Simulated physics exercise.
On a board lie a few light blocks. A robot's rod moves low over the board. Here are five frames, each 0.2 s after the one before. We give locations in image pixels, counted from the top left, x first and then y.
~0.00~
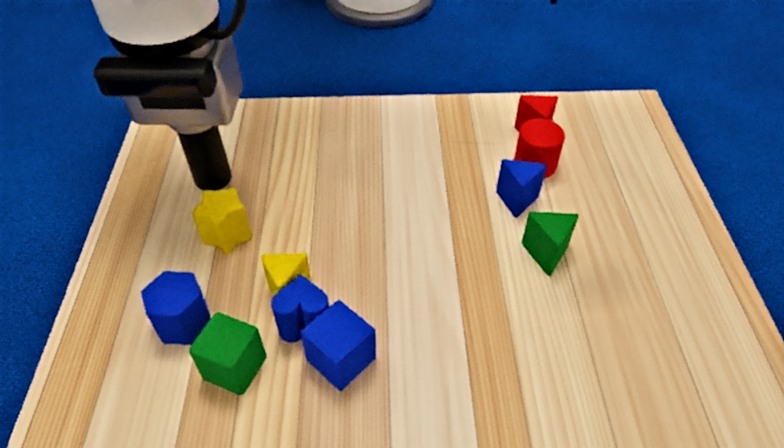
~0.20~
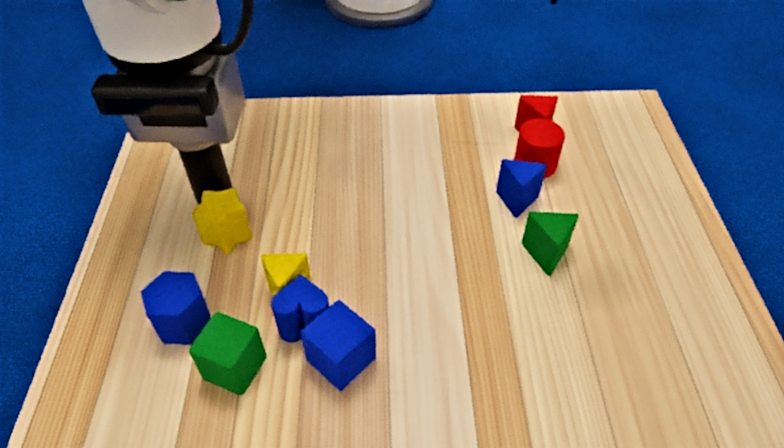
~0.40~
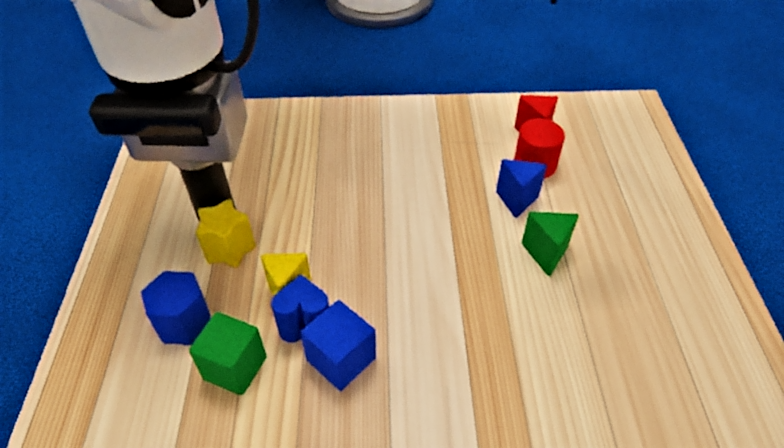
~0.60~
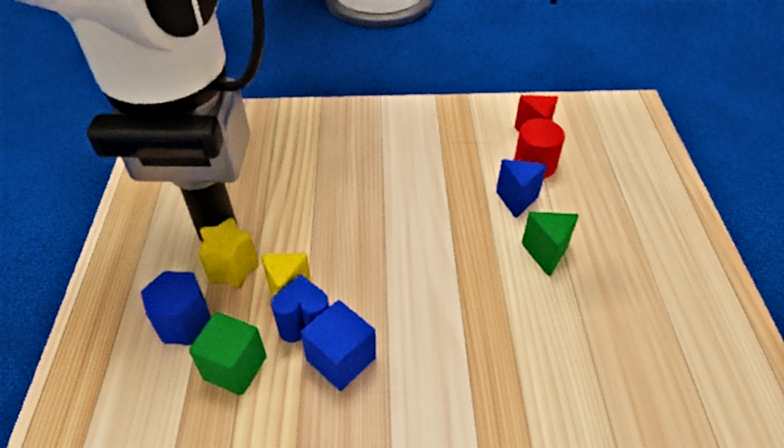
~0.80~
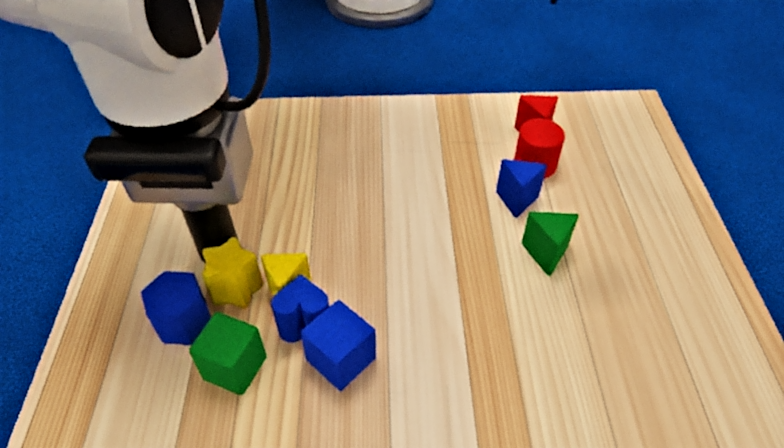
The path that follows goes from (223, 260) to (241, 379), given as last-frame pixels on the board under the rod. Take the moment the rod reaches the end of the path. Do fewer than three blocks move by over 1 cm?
Yes
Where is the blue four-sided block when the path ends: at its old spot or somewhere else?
Left in place.
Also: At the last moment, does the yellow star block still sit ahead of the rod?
It seems so.
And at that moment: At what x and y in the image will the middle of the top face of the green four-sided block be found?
I'd guess (251, 445).
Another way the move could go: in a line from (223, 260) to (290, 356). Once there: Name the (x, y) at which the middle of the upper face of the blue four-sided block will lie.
I'd guess (367, 340).
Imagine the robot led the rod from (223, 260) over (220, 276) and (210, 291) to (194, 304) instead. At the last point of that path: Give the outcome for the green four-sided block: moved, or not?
It keeps its spot.
The first path, step by step. One third of the way, rod (225, 288); green four-sided block (225, 346); yellow star block (234, 299).
Two thirds of the way, rod (230, 327); green four-sided block (237, 392), turned 15° anticlockwise; yellow star block (240, 342).
At the end, rod (237, 371); blue hexagonal block still; green four-sided block (251, 445), turned 15° anticlockwise; yellow star block (250, 389); blue four-sided block still.
